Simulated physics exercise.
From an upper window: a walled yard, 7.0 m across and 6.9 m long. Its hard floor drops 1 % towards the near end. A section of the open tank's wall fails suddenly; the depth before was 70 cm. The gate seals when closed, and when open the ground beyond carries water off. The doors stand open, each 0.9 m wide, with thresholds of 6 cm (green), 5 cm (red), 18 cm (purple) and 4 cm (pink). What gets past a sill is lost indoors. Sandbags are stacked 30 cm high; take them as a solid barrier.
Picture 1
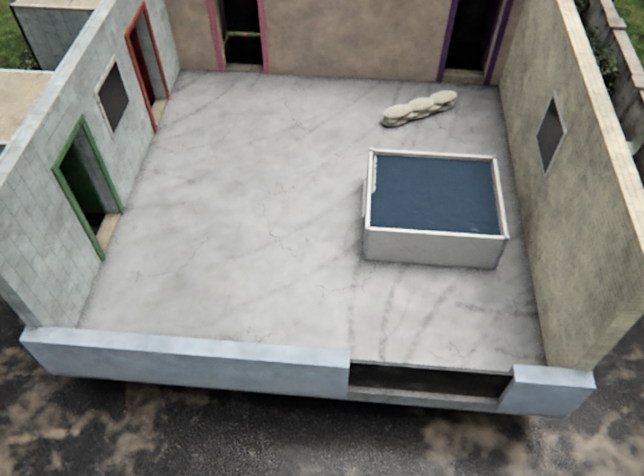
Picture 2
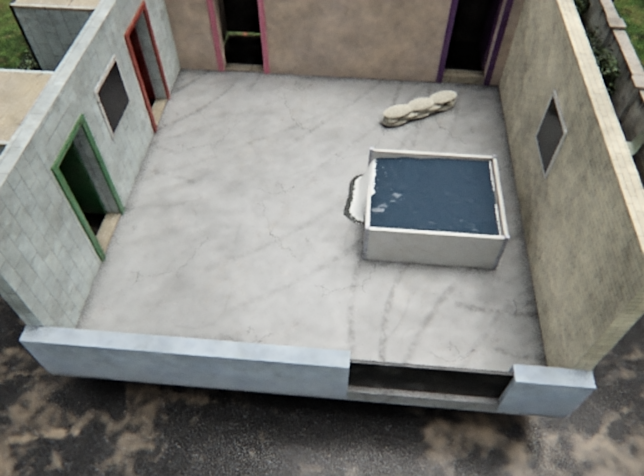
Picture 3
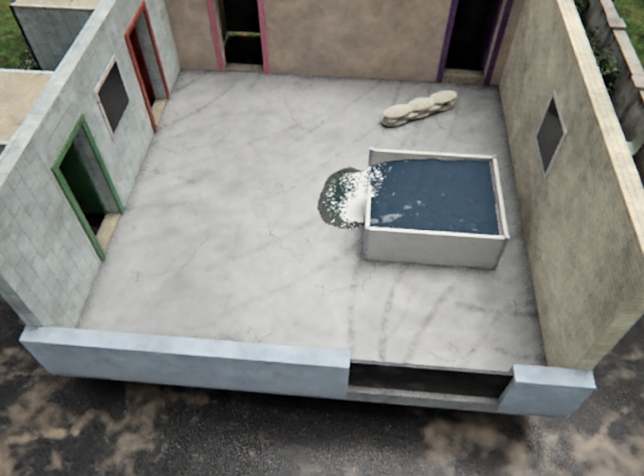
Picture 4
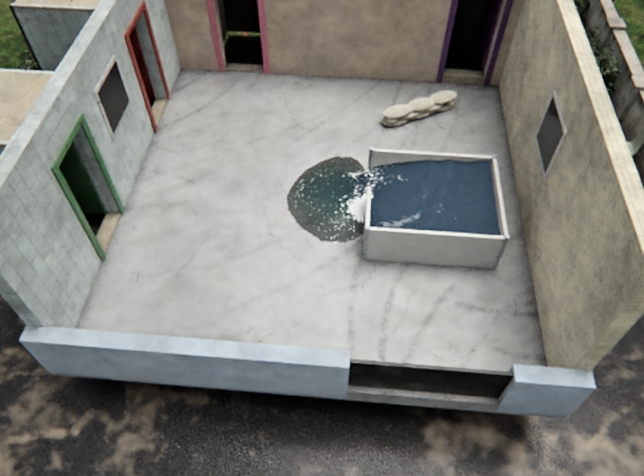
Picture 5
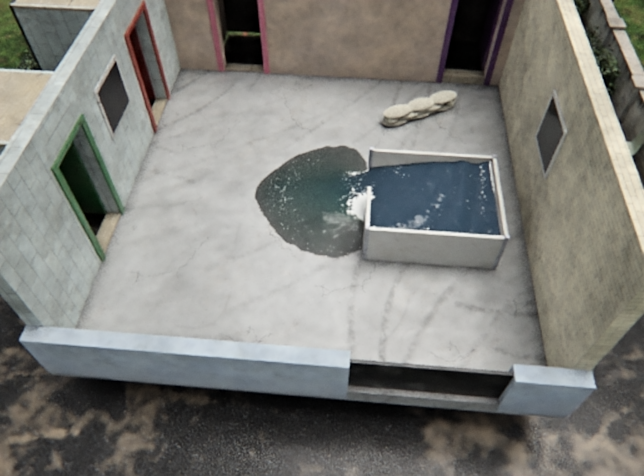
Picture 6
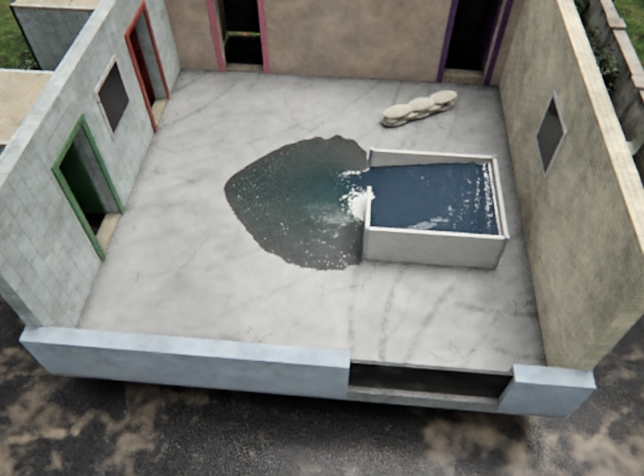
Walled yard with open doorways, water bursting from the left side of a raised tank and spreading leftward across the pale floor.
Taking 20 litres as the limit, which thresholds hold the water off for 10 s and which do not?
Within that time: At the green door it goes over the limit; at the red door it passes the limit; at the purple door it does not reach the limit; at the pink door it exceeds the limit.
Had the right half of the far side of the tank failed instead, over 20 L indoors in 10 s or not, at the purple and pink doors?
Then: Purple past it, pink below.
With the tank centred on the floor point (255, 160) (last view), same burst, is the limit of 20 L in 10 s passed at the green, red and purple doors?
Then: Green below, red above, purple under.
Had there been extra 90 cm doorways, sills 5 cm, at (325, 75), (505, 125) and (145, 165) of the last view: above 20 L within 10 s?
In that order: Under, below, above.
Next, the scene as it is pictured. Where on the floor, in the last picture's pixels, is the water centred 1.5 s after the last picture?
At about (340, 201).
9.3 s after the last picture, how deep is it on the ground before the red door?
About 5.5 cm.
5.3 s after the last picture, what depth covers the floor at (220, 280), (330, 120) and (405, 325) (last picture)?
About 4, 2 and 0 cm.
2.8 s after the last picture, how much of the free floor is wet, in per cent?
About 50 per cent.
Then, 0.7 s after the last picture water covers 30 % of the floor and is deepest (37 cm) near (360, 196); green door not reached, red door not reached, purple door not reached, pink door not reached.
Then, 1.5 s after the last picture water covers 45 % of the floor and is deepest (28 cm) near (360, 196); green door 16 cm at the sill, 15 L in, red door 14 cm at the sill, 8 L in, purple door not reached, pink door 1 cm at the sill, 0 L in.
Then, 2.8 s after the last picture water covers 50 % of the floor and is deepest (22 cm) near (71, 340); green door 14 cm at the sill, 76 L in, red door 13 cm at the sill, 61 L in, purple door not reached, pink door 7 cm at the sill, 13 L in.
Then, 5.3 s after the last picture water covers 60 % of the floor and is deepest (16 cm) near (67, 351); green door 10 cm at the sill, 113 L in, red door 10 cm at the sill, 110 L in, purple door not reached, pink door 7 cm at the sill, 42 L in.
Then, 9.3 s after the last picture water covers 90 % of the floor and is deepest (12 cm) near (67, 351); green door 7 cm at the sill, 126 L in, red door 6 cm at the sill, 128 L in, purple door 3 cm at the sill, 0 L in, pink door 4 cm at the sill, 51 L in.
